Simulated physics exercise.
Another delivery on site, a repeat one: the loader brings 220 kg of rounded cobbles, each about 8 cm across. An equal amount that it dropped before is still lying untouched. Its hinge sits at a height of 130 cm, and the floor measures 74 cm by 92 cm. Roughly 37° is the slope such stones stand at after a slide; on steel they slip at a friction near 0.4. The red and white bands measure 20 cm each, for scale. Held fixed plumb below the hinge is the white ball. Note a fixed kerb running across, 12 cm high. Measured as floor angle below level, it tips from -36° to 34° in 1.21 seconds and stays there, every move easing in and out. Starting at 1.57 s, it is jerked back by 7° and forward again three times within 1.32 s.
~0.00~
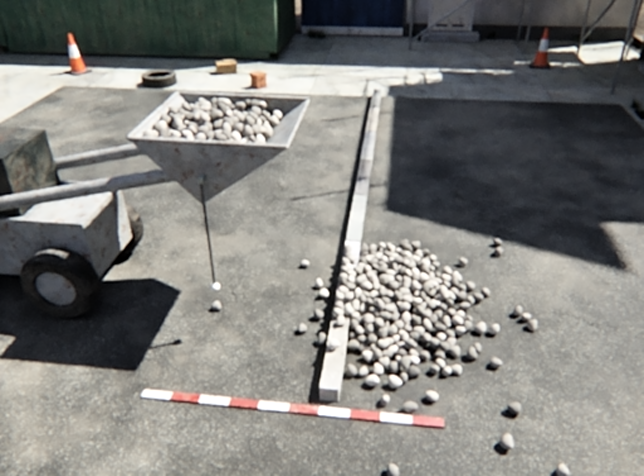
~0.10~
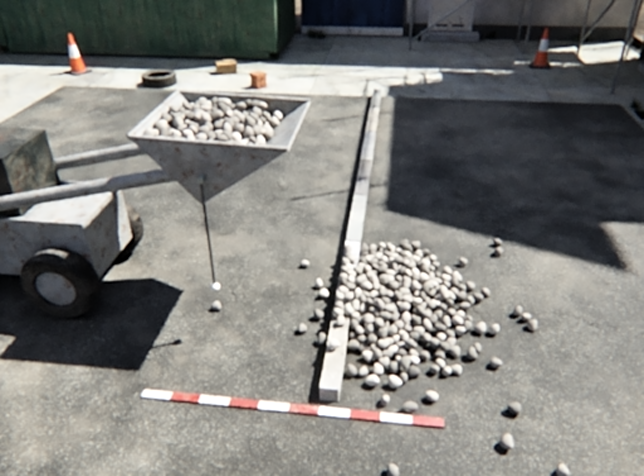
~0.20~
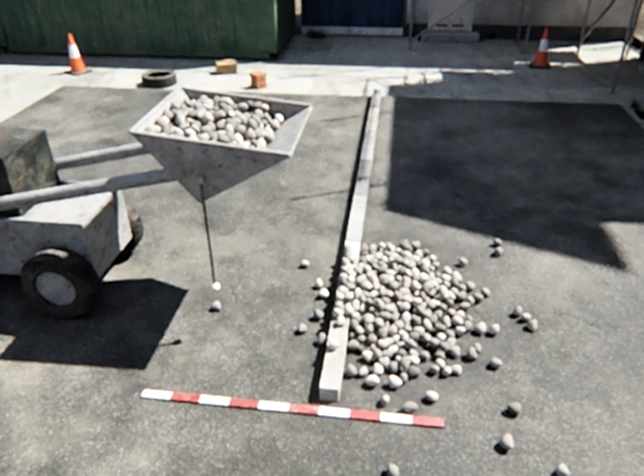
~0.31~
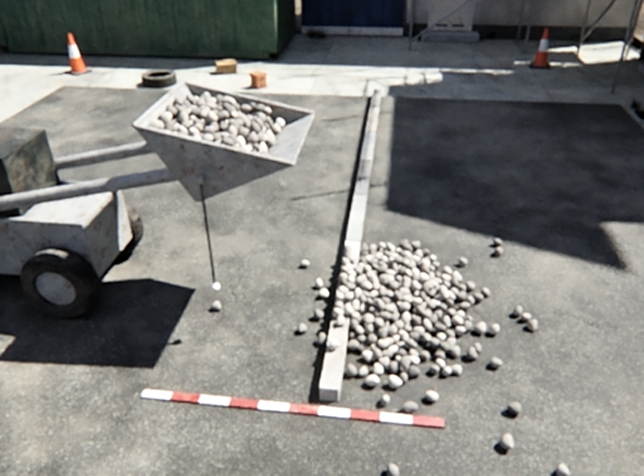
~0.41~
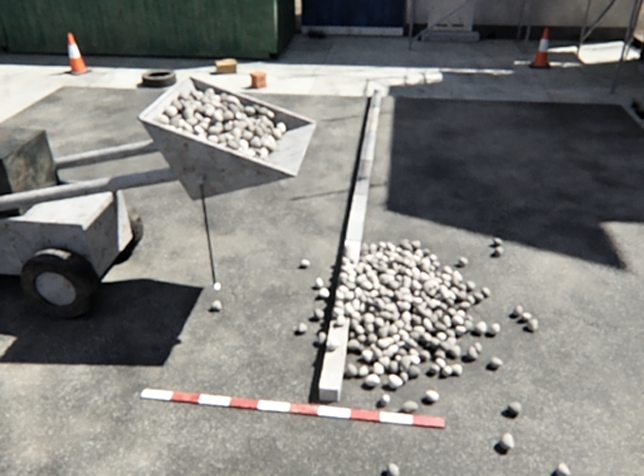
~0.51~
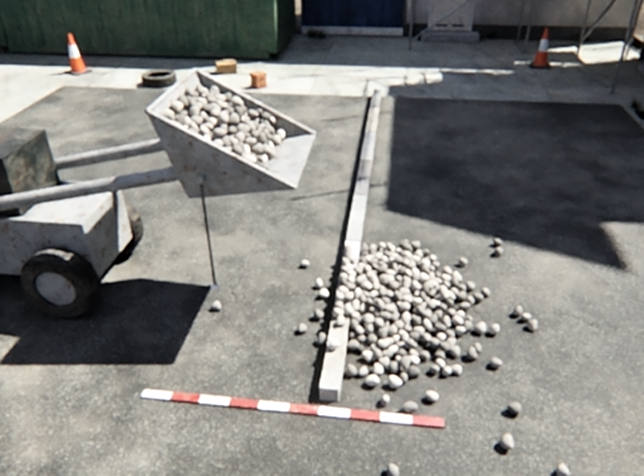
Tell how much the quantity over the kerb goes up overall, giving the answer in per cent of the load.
It goes up by roughly 43 per cent.
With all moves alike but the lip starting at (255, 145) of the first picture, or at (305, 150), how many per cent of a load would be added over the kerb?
First place about 15 %, second about 65 %.
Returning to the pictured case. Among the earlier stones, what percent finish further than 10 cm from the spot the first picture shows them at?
Roughly 5 per cent of them.
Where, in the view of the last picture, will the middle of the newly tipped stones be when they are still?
The centre sits about (336, 291).
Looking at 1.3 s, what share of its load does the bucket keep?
I'd say about 60 per cent.
After 0.9 s the floor is at 23°; in per cent of one load, 99 in the bucket, 8 on this side of the kerb, 93 over the kerb; the foremost stones are at (535, 331).
After 1.3 s the floor is at 34°; in per cent of one load, 61 in the bucket, 46 on this side of the kerb, 93 over the kerb; the foremost stones are at (535, 331).
After 3.3 s the floor is at 34°; in per cent of one load, 0 in the bucket, 64 on this side of the kerb, 136 over the kerb; the foremost stones are at (532, 315).
After 5.8 s the floor is at 34°; in per cent of one load, 0 in the bucket, 64 on this side of the kerb, 136 over the kerb; the foremost stones are at (532, 315). Net gain over the kerb, 43.
